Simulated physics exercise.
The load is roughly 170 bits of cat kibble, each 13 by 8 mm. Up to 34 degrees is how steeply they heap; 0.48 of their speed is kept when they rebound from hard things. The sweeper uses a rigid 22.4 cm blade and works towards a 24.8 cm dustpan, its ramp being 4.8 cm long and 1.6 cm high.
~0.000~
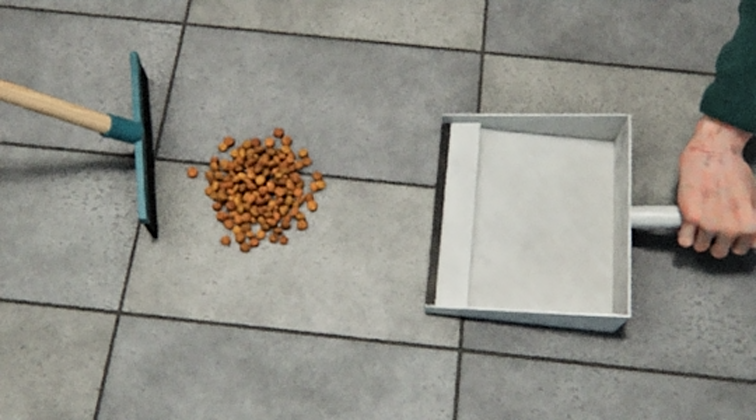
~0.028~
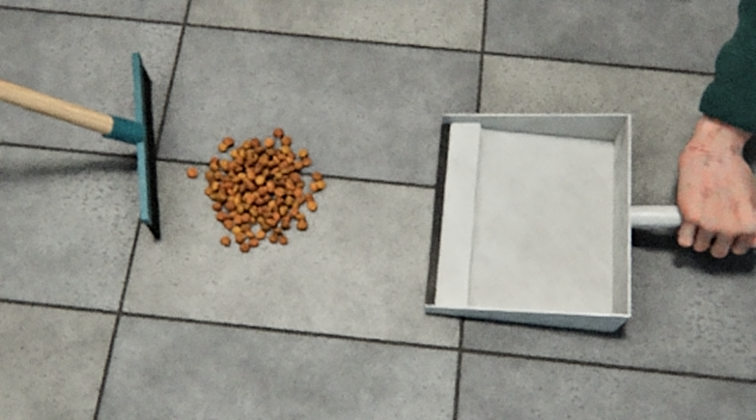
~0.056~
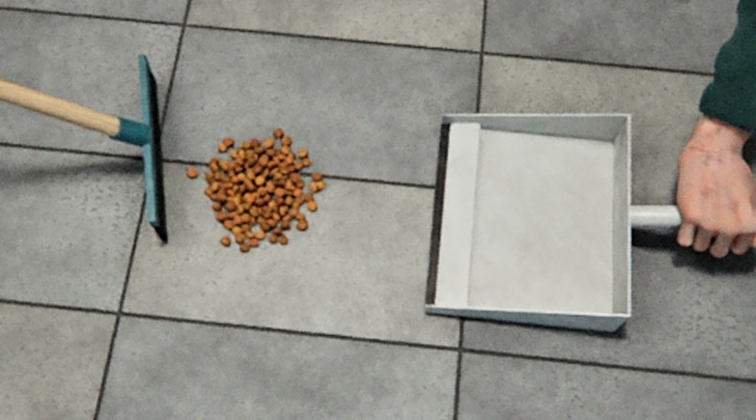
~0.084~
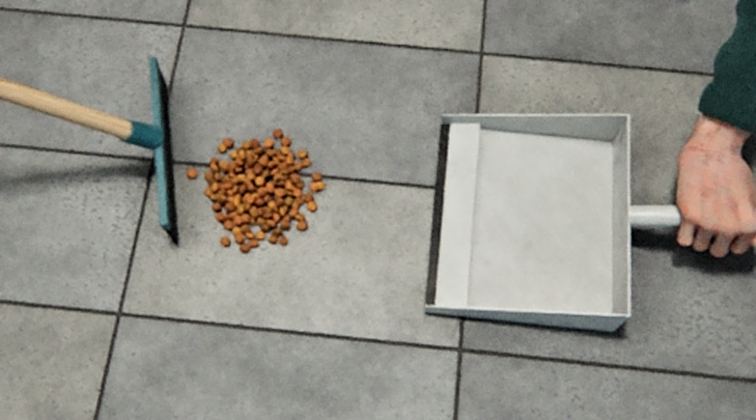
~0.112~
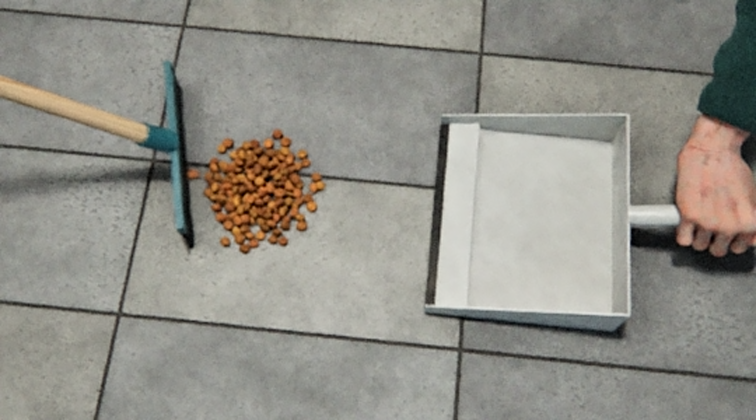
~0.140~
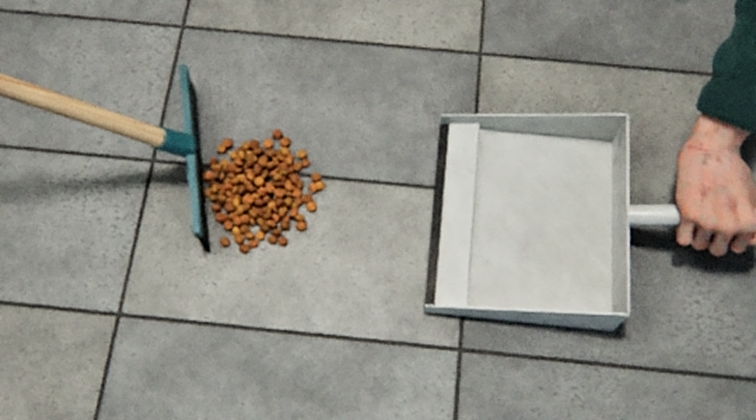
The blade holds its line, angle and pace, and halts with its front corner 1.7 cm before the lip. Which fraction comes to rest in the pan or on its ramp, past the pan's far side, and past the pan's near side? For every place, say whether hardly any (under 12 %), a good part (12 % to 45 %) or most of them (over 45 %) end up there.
Outcome: In the pan or on its ramp: A middling portion, past the pan's far side: A slim portion, past the pan's near side: A slim portion.
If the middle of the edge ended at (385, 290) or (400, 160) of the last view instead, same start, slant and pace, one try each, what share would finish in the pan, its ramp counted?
Around 5 per cent, and around 25 per cent.
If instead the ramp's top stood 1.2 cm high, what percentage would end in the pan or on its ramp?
Estimated share: Around 20 in a hundred.
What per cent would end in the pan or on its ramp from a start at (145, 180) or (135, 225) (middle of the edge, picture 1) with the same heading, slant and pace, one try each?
Some 10 and 0 per cent.
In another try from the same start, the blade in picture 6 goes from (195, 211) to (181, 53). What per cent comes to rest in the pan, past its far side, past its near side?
Pan 20; far 20; near 0.
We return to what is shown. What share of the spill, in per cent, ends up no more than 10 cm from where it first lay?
Close to 0 per cent of it.
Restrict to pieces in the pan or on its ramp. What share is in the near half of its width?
I'd say near 70 per cent.
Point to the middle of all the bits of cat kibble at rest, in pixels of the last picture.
Close to pixel (421, 193).
Then, at 0.32 s, middle of the blade 16 cm from the lip; 0 % over the lip, far side 0 %, near side 0 %.
Then, at 0.44 s, middle of the blade 8 cm from the lip; 0 % over the lip, far side 5 %, near side 0 %.
Then, at 0.68 s, middle of the blade 5 cm from the lip; 15 % over the lip, far side 10 %, near side 0 %.
At rest (1.2 s), pan 15 %, far side 10 %, near side 0 %, in front of the lip or behind the blade 75 %.
